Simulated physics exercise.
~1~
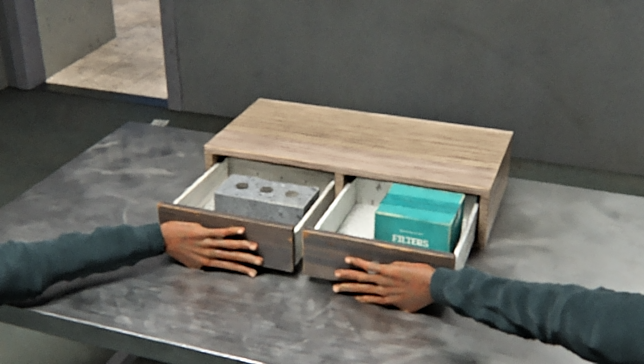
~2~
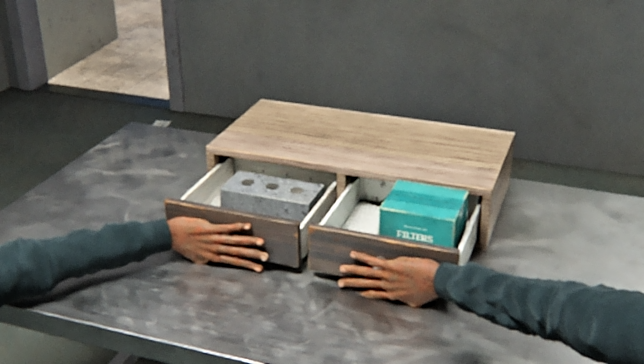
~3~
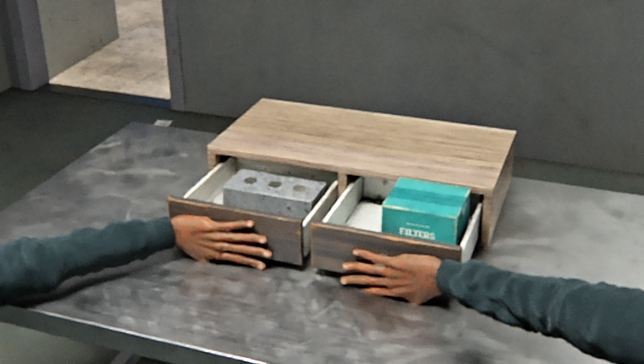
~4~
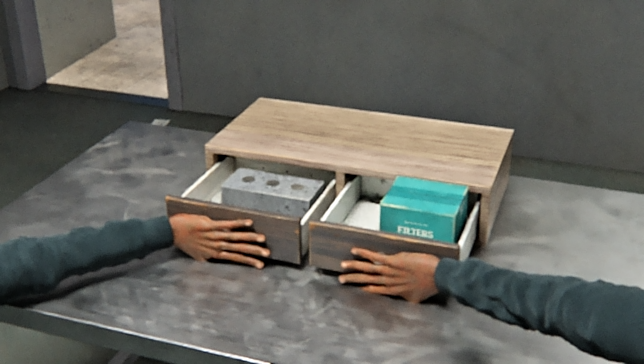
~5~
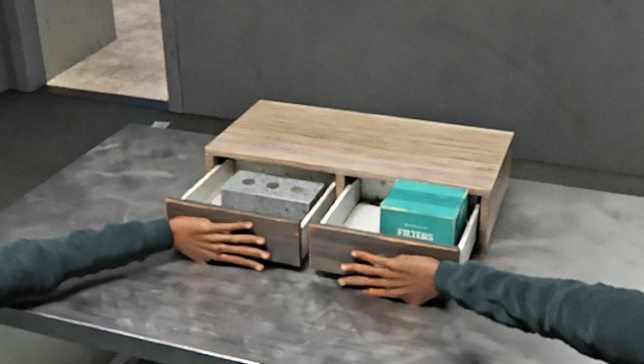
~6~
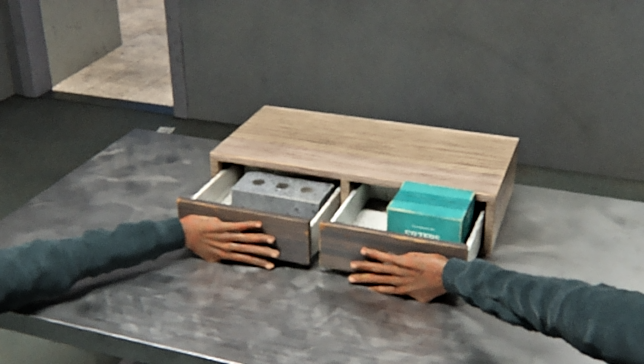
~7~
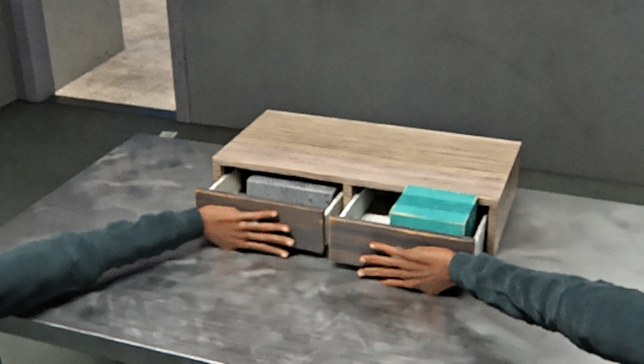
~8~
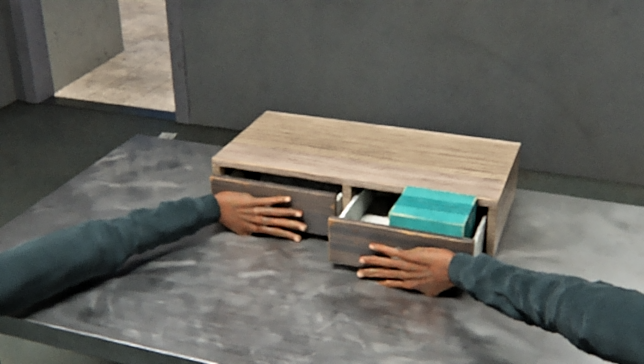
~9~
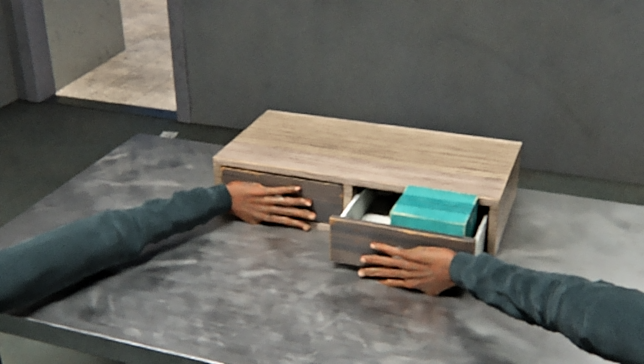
Two open drawers sit side by side in a low wooden chest on a grey table, the left holding a grey brick and the right a turquoise box. A hand in a dark sleeve rests against the front of each drawer, and for a while they barely shift. Then both hands push, and both drawers start sliding in. The right drawer stops while still ajar, its box standing in the opening, as the left one keeps going and the brick slips out of sight. Finally the left drawer is shut, while the right stays jammed partly open.
